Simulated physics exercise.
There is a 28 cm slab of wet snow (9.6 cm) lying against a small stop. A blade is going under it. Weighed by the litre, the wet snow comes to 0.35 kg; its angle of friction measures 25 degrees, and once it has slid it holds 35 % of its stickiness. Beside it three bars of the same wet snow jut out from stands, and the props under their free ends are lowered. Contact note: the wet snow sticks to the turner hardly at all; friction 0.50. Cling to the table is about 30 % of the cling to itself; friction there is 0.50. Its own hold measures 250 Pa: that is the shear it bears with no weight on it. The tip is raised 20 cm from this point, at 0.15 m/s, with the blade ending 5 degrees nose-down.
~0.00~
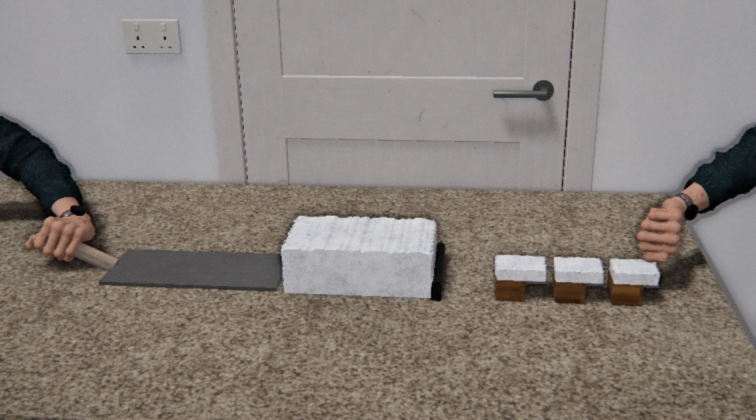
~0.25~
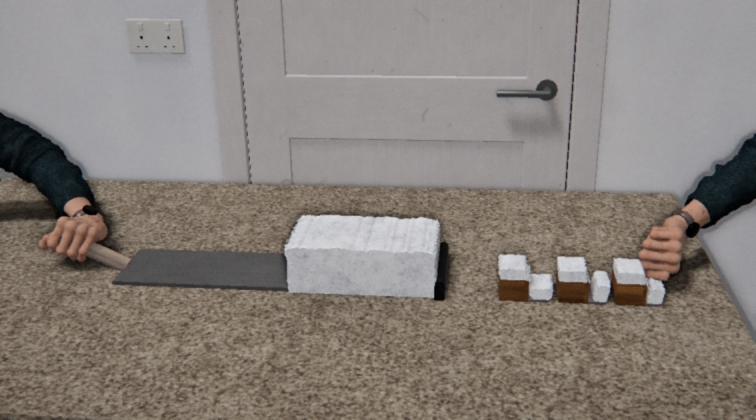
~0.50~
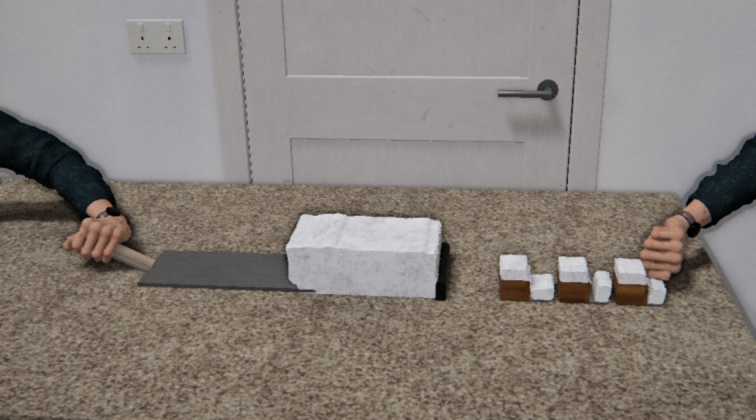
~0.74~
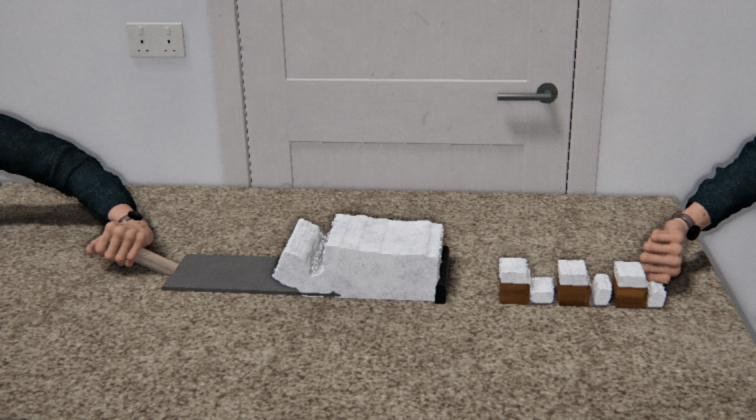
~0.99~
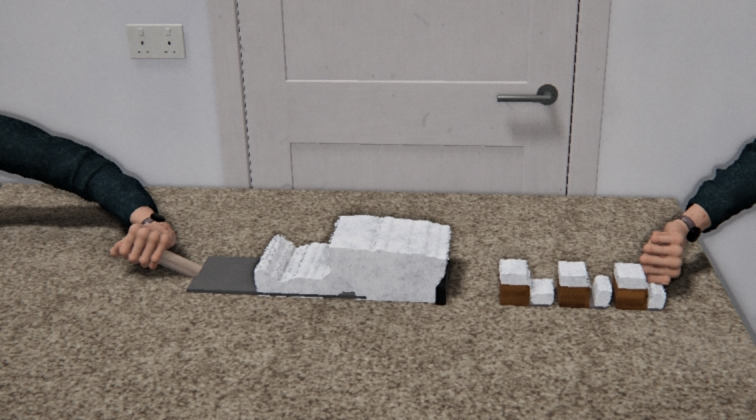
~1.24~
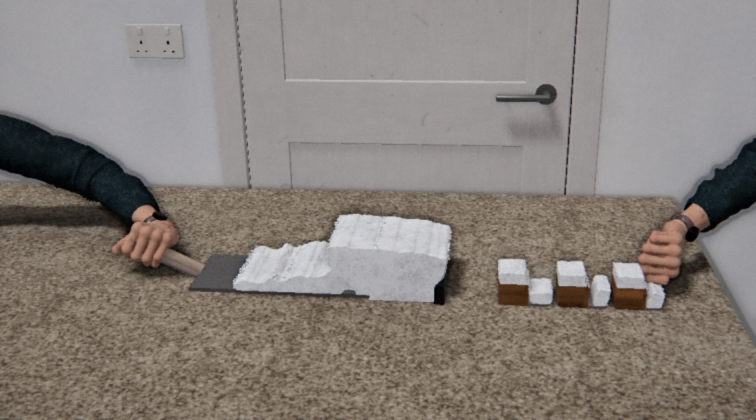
In this clip, three small white bars on brown stands break and their ends drop, while a hand on the left pushes a flat grey blade under a white snowy slab, whose left part splits, leans left and slumps onto the blade.
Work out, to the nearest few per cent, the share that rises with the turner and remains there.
The share that comes up and stays on the turner is near 48 percent.
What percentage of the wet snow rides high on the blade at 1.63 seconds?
Some 10 in a hundred.
After 1.63 s, the tip is 6.3 cm up.
After 2.10 s, the tip is 13 cm up.
After 2.57 s, the tip is 20 cm up and 48 % is riding high on the blade.
After 3.03 s, the tip is 20 cm up and 48 % is riding high on the blade.
After 3.13 s, at the end, the tip is 20 cm up and 48 % is riding high on the blade.
